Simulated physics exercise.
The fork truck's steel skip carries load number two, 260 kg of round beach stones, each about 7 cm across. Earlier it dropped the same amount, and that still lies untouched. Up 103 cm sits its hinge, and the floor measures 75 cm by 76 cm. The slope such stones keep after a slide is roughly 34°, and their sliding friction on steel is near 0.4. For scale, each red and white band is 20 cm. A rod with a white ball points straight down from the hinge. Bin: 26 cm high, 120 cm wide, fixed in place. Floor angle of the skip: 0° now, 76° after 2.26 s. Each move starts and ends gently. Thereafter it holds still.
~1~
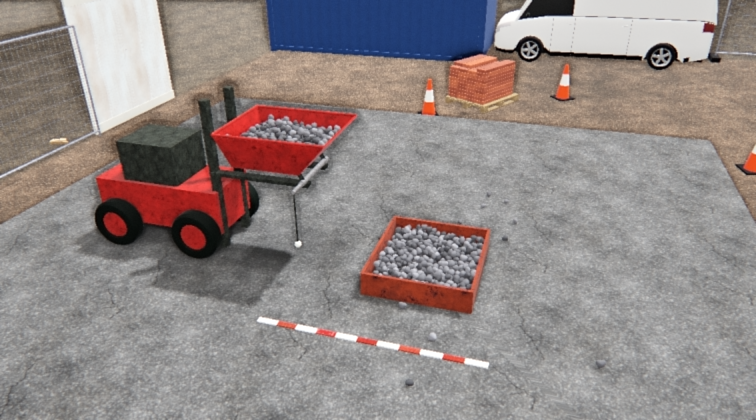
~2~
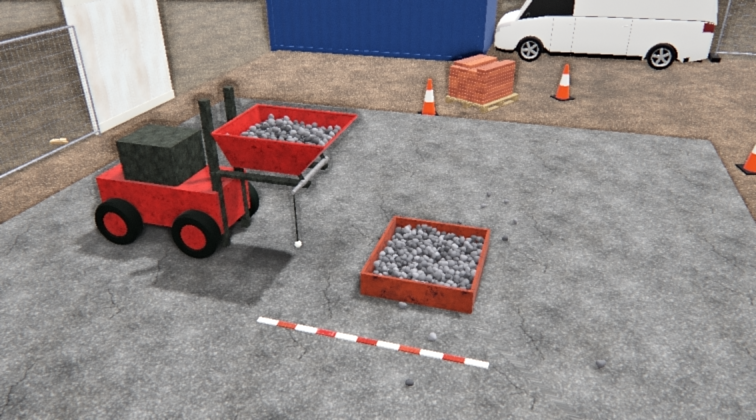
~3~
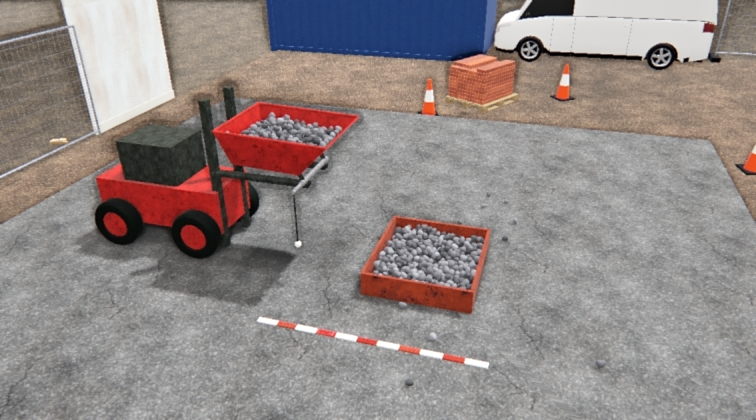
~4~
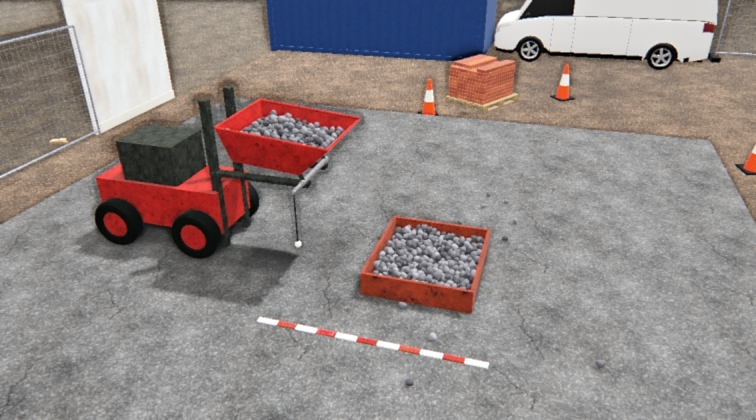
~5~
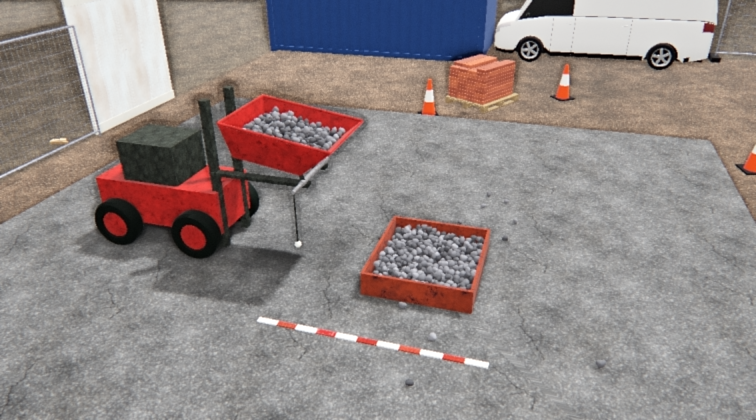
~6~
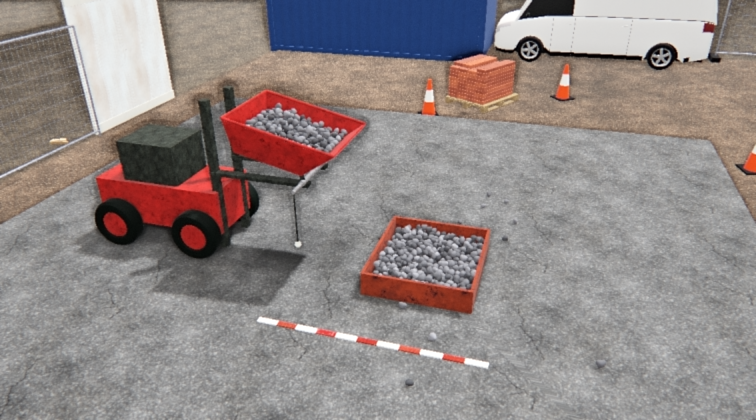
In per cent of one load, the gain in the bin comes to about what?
About 90 out of 100.
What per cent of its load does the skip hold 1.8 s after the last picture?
About 10 per cent is held.
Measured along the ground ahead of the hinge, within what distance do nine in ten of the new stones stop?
I'd say close to 150 centimetres ahead of it.
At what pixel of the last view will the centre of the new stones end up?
Centre at roughly (410, 248).
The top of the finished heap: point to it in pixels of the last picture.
Look near (407, 237).
Then, 1.1 s after the last picture the floor is at 64°; in per cent of one load, 94 in the skip, 5 short of the bin, 99 in the bin, 2 beside or beyond the bin; the foremost stones are at (501, 260).
Then, 1.8 s after the last picture the floor is at 76°; in per cent of one load, 12 in the skip, 6 short of the bin, 177 in the bin, 4 beside or beyond the bin; the foremost stones are at (501, 260).
Then, 2.1 s after the last picture the floor is at 76°; in per cent of one load, 1 in the skip, 2 short of the bin, 190 in the bin, 6 beside or beyond the bin; the foremost stones are at (501, 260).
Then, 4.5 s after the last picture the floor is at 76°; in per cent of one load, 0 in the skip, 4 short of the bin, 188 in the bin, 8 beside or beyond the bin; the foremost stones are at (506, 256). Net gain in the bin, 90.
